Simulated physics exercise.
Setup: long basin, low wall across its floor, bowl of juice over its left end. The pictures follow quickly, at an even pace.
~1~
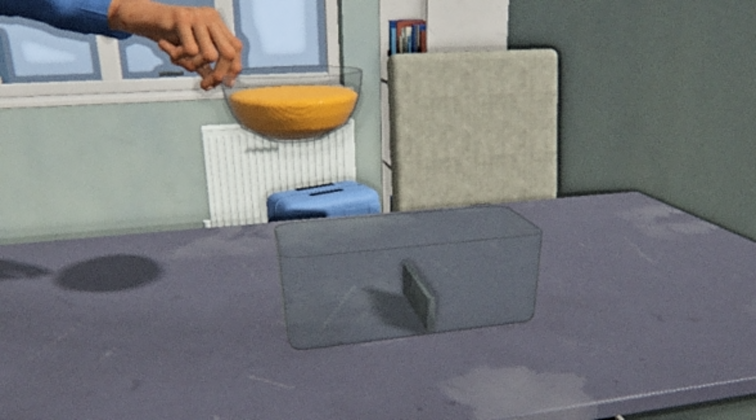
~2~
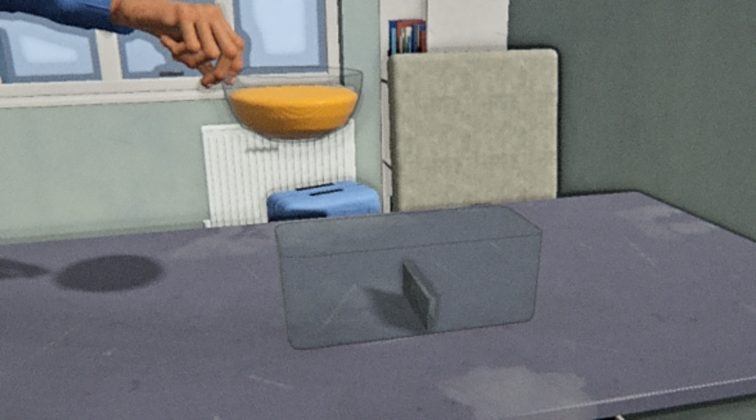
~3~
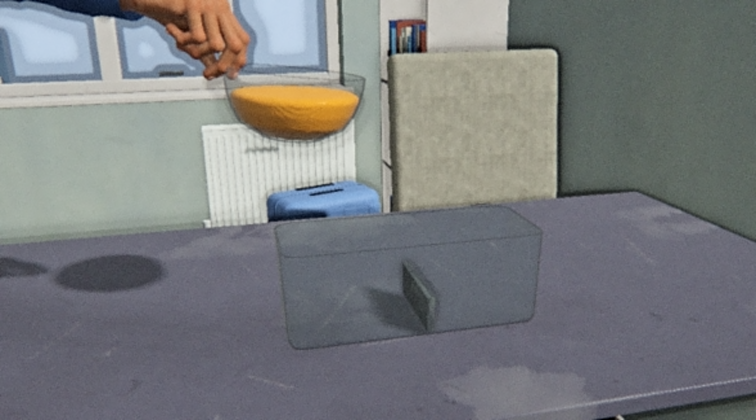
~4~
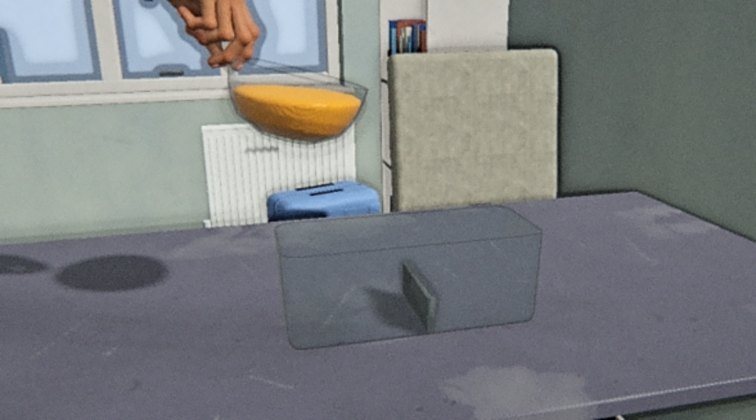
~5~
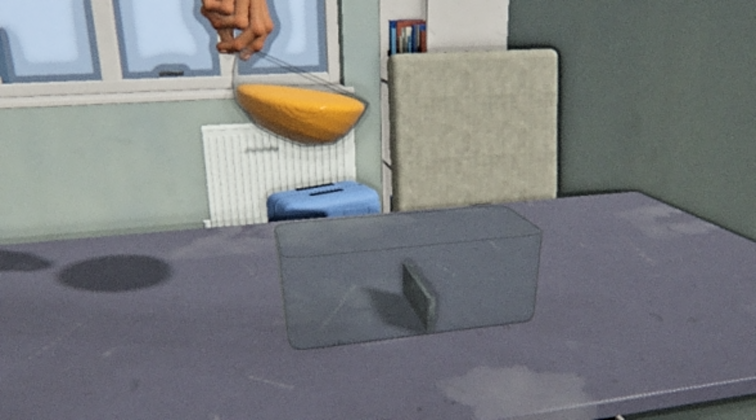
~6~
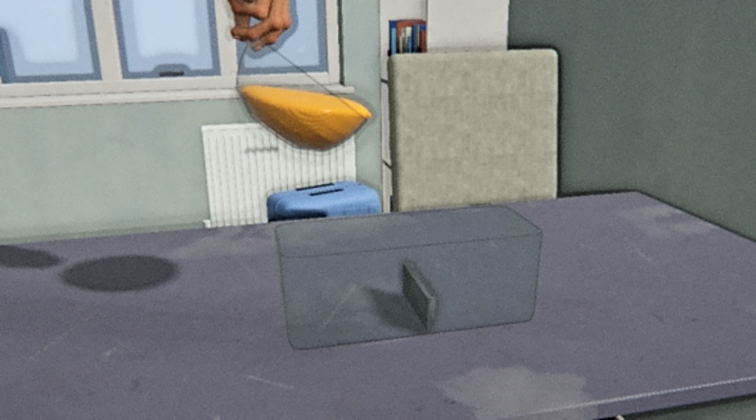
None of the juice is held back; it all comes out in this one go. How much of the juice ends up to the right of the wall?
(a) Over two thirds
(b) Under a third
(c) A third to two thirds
Under a third (b).
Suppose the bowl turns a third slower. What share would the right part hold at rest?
Roughly 30 per cent ends up there.
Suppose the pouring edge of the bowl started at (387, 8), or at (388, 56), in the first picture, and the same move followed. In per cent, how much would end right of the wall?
Around 50 percent first, around 50 percent second.
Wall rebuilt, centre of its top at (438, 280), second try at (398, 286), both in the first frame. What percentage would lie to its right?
It would come to roughly 15 per cent the first time and roughly 50 per cent the second.
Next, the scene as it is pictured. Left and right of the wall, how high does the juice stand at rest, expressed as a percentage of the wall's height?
Once still, it is 50 % on the left and 20 % on the right.
A moment on, the bowl is tipped right over and 7 per cent is still to pour, 33 is left of the wall and 4 right of it.
Next, the bowl is tipped right over and 0 per cent is still to pour, 80 is left of the wall and 13 right of it.
Then the bowl is tipped right over and 0 per cent is still to pour, 64 is left of the wall and 17 right of it.
Later the bowl is tipped right over and 0 per cent is still to pour, 72 is left of the wall and 20 right of it.
Finally, 71 per cent lies left of the wall, 20 right of it and 9 outside.
